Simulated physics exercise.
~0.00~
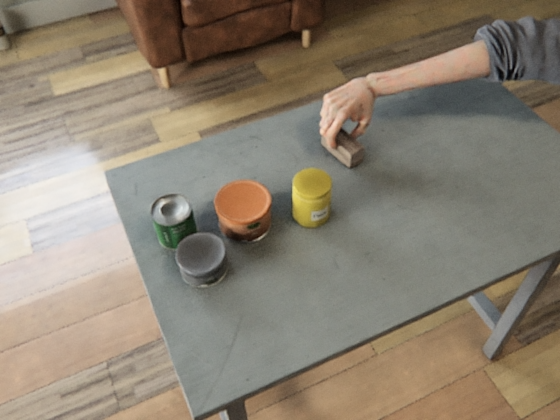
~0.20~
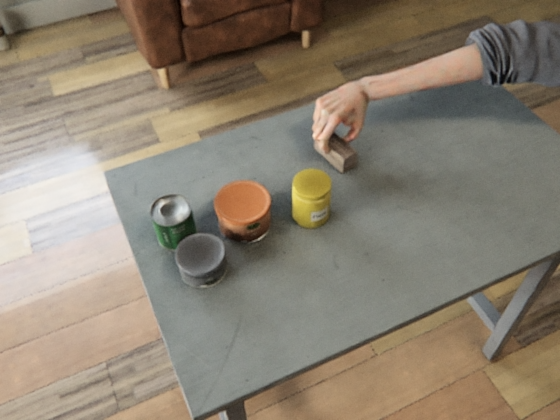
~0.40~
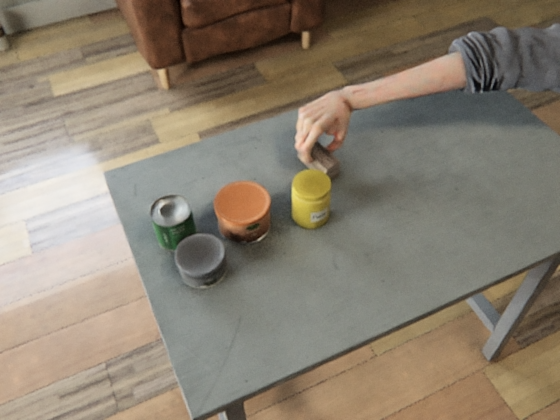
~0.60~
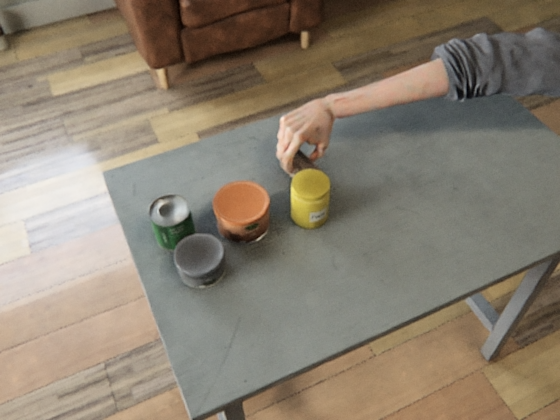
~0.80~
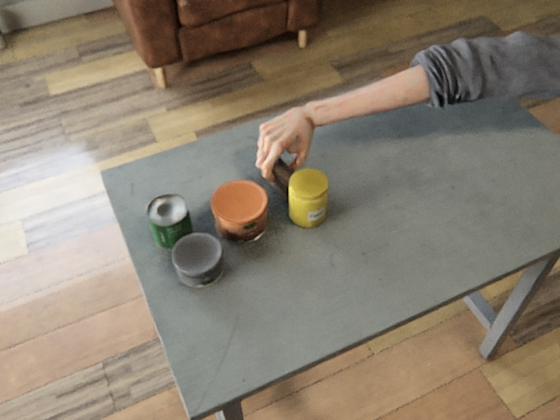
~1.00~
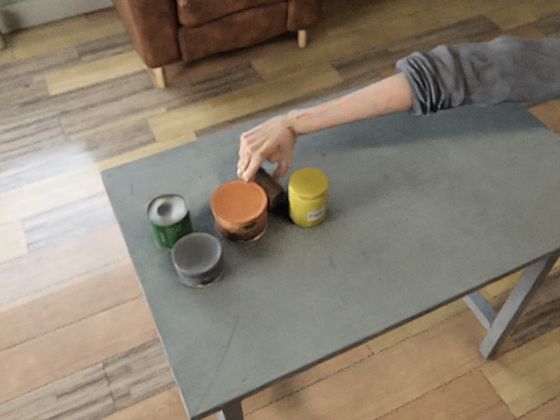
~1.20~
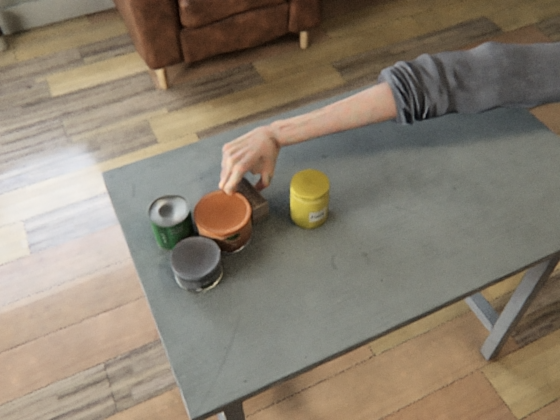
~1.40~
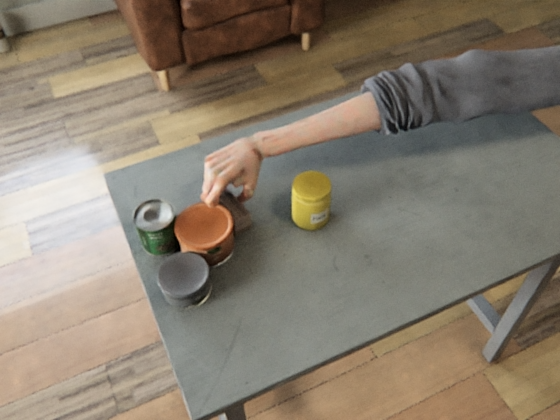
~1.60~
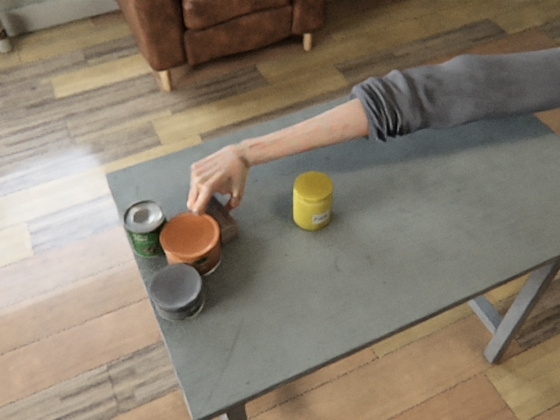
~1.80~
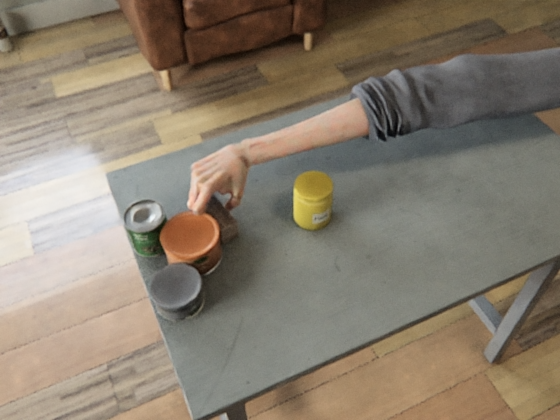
A hand in a grey sleeve reaches in from the right and holds a small wooden block on a grey table, seen from above in a room with a wooden floor and a brown leather seat behind. A green tin, a grey tub and a wider orange tub stand grouped toward the left, with a yellow jar to their right. The hand slides the block slowly left, passing behind the yellow jar without moving it. The block meets the orange tub and pushes it left and slightly nearer, and soon the grey tub and green tin shift too. The hand stops with all three upright near the table's left edge, the yellow jar still in its place.
